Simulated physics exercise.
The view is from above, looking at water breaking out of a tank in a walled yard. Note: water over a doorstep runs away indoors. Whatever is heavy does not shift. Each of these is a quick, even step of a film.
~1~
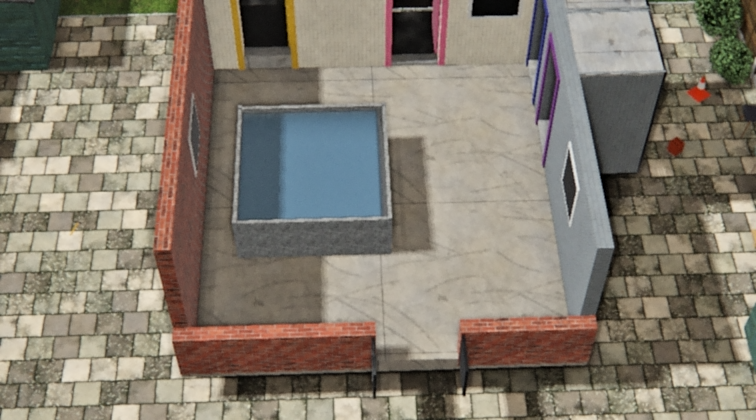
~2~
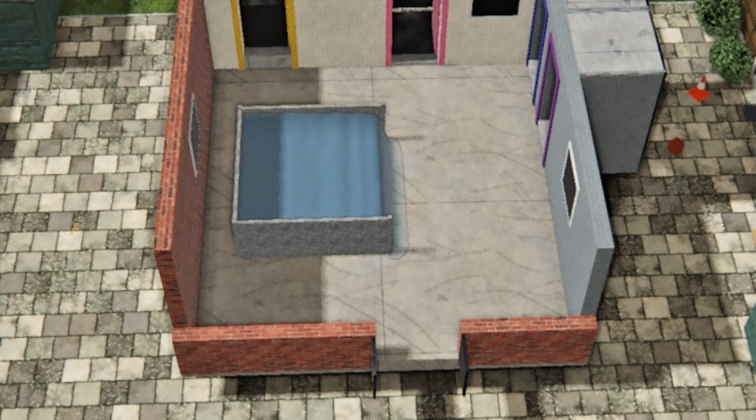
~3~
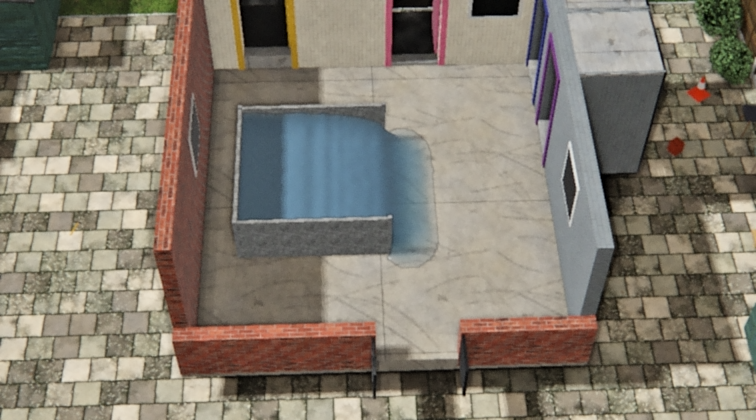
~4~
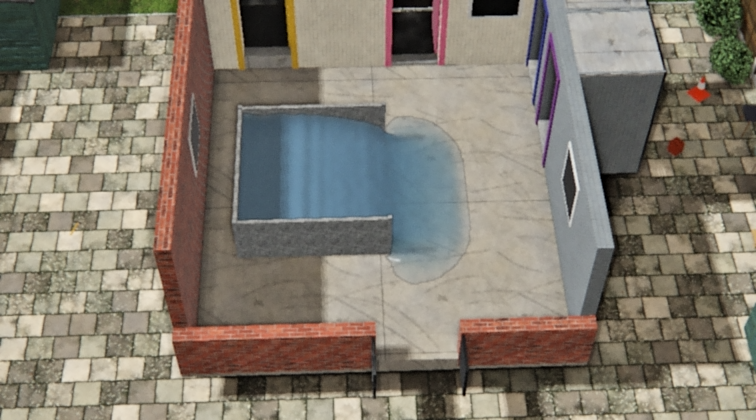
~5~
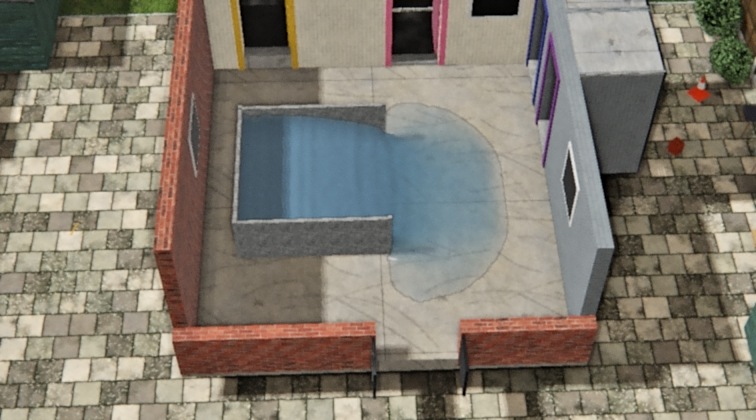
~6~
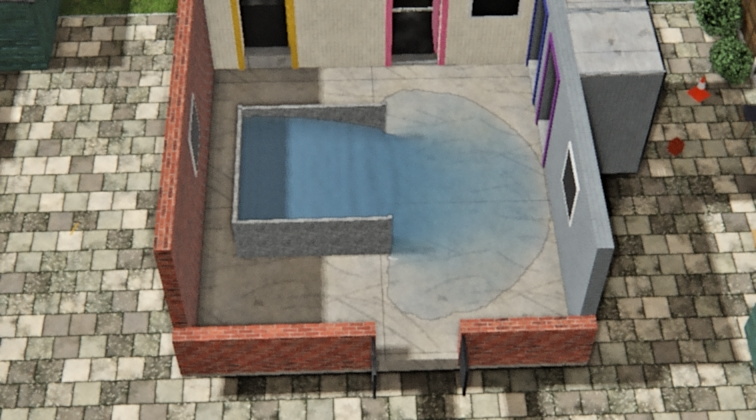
The video shows, from above, a still tank of blue water in a walled yard; its right side opens and water pours out, spreading rightward across the paved floor in a widening rounded pool as the tank's level drops.
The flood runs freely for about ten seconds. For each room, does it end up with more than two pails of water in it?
The blue door tops two buckets. The purple door tops two buckets. The yellow door never tops two buckets. The pink door tops two buckets.
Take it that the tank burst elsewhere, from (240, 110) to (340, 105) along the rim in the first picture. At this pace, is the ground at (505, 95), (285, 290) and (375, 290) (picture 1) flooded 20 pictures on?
The first spot is soaked, the second spared and the third spared.
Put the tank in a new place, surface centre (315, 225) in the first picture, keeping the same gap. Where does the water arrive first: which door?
Leading the way is the one in purple.
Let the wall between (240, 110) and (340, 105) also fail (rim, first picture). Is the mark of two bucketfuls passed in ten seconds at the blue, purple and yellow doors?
Blue: Over the line; purple: Over the line; yellow: Over the line.
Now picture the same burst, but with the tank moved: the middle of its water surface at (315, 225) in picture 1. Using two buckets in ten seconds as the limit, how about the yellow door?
My take is that the yellow door doesn't reach it.
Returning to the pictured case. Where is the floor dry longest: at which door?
Answer - the yellow one.
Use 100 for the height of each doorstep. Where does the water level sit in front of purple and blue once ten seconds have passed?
The first sits near 60 in a hundred and the second near 50 in a hundred.
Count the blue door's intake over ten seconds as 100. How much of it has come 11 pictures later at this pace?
Around 10 percent.
A moment on, water covers 50 % of the floor; the blue door wet at the sill, nothing in, the purple door over two buckets in, the yellow door not reached, the pink door wet at the sill, nothing in.
Next, water covers 50 % of the floor; the blue door under two buckets in, the purple door far over two buckets in, the yellow door not reached, the pink door wet at the sill, nothing in.
Then, water covers 75 % of the floor; the blue door far over two buckets in, the purple door far over two buckets in, the yellow door not reached, the pink door under two buckets in.
Later, water covers 100 % of the floor; the blue door far over two buckets in, the purple door far over two buckets in, the yellow door wet at the sill, nothing in, the pink door over two buckets in.
In the end, water covers 100 % of the floor; the blue door far over two buckets in, the purple door far over two buckets in, the yellow door wet at the sill, nothing in, the pink door over two buckets in.
